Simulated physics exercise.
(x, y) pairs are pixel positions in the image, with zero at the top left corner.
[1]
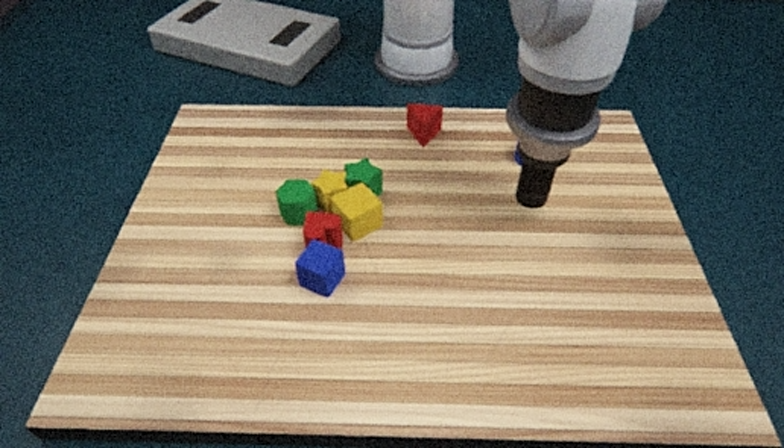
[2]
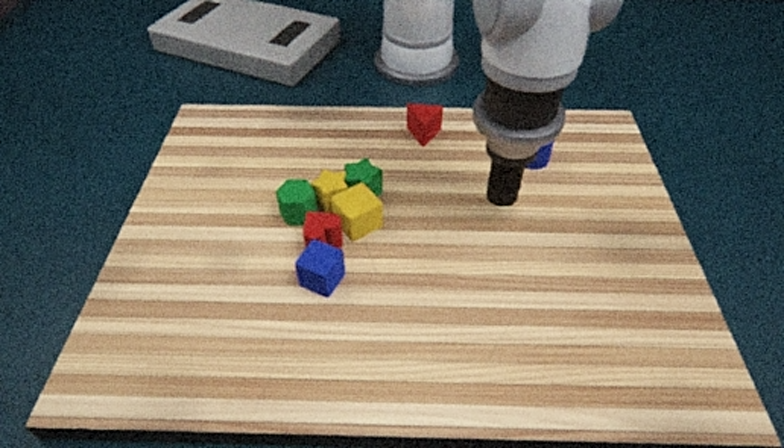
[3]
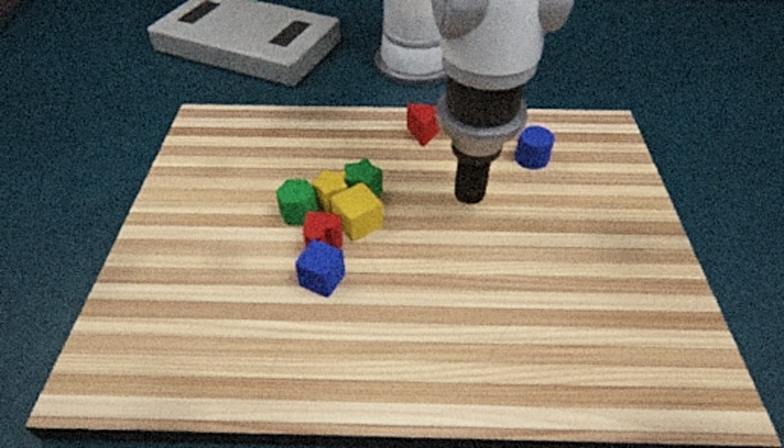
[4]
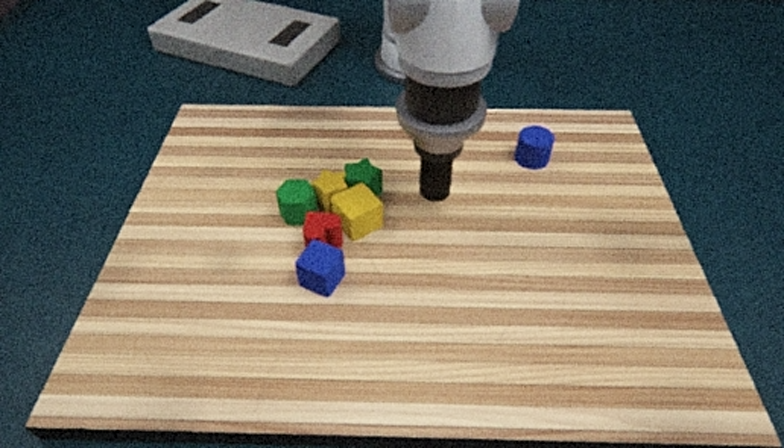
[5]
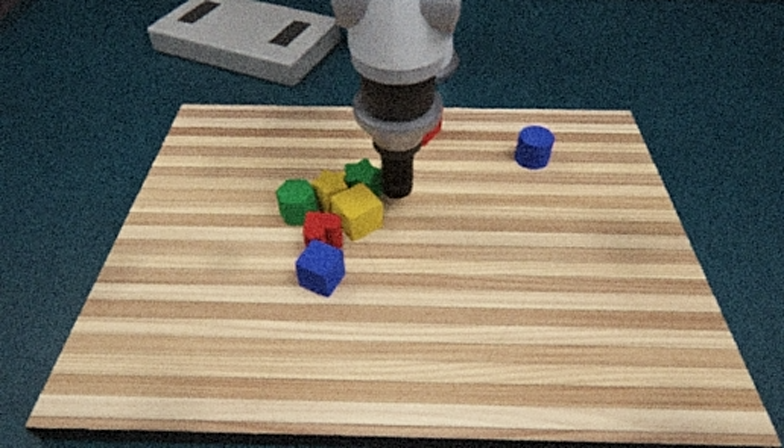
A robot arm with a black rod tip glides steadily leftward above a striped wooden board, seen from a fixed, raised viewpoint facing the arm's base. Green, yellow, red and blue blocks cluster left of centre, with a red block and a blue cylinder farther back. The rod nears the cluster's right side, the arm passing before the back red block, while every block stays put.
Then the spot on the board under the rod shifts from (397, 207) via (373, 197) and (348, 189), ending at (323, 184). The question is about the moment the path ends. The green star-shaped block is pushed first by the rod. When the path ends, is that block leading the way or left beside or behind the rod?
The rod pushes it to the end.
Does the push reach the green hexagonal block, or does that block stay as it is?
It is shoved along.
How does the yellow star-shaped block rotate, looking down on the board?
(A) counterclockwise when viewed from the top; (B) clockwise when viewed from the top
It's A.
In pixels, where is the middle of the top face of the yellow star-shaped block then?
Answer: (292, 170).
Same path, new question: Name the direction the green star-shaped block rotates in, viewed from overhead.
Rotation: Clockwise.
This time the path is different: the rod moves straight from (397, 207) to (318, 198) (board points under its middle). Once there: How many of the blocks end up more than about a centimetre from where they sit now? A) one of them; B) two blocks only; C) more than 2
My pick is C.
The first path, step by step. Halfway along, rod (359, 175); green hexagonal block (283, 193), turned 25° anticlockwise; yellow star-shaped block (308, 172), turned 40° anticlockwise; green star-shaped block (335, 158).
At the end, rod (321, 166); green hexagonal block (283, 193), turned 25° anticlockwise; yellow star-shaped block (292, 170), turned 95° anticlockwise; yellow four-sided block unmoved; green star-shaped block (306, 145), turned 25° clockwise.
